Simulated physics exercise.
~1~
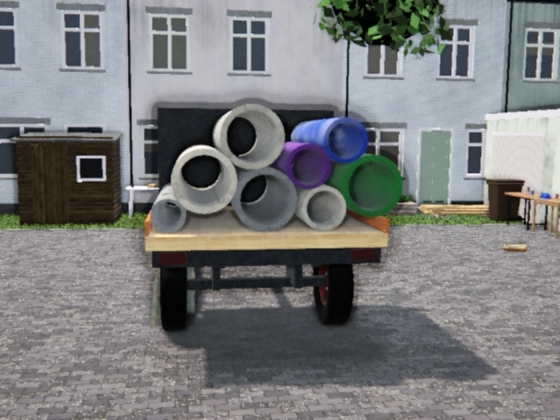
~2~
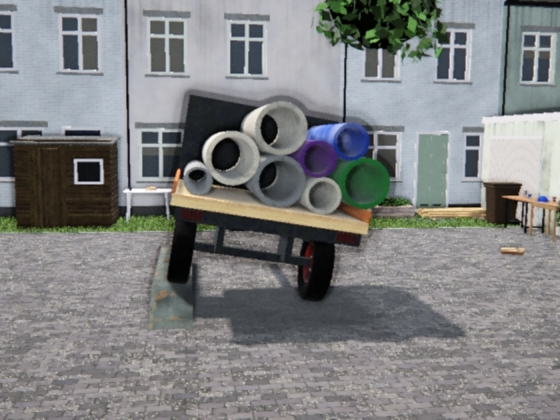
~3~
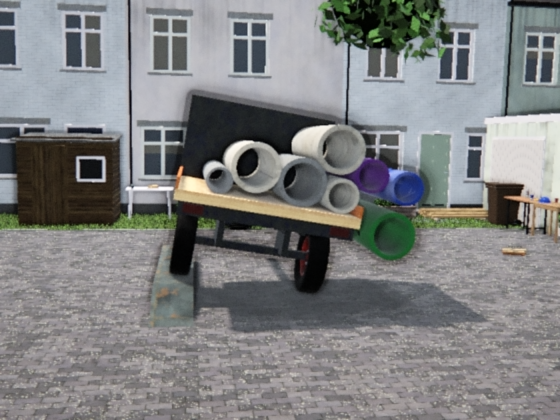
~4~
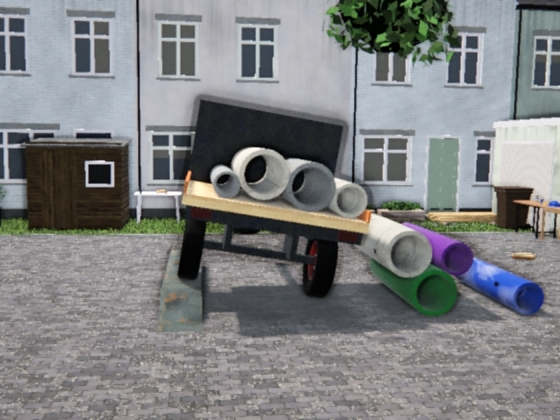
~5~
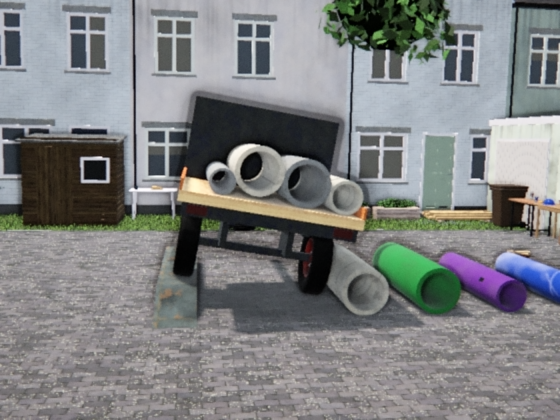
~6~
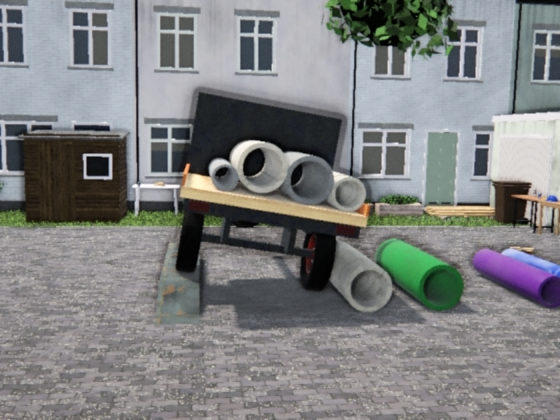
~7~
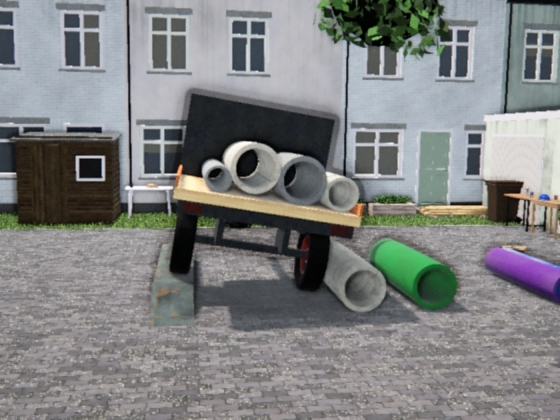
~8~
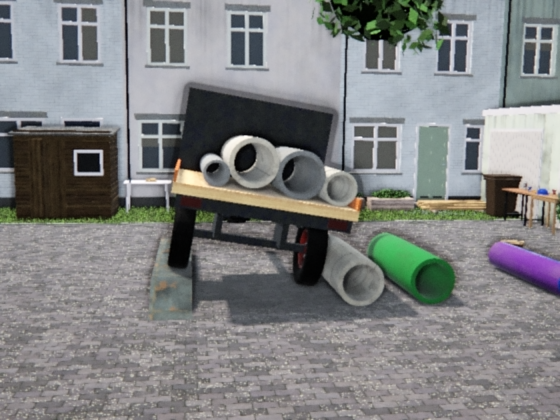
A flat trailer tilts up on a ramp, and four pipes tumble off its right side.
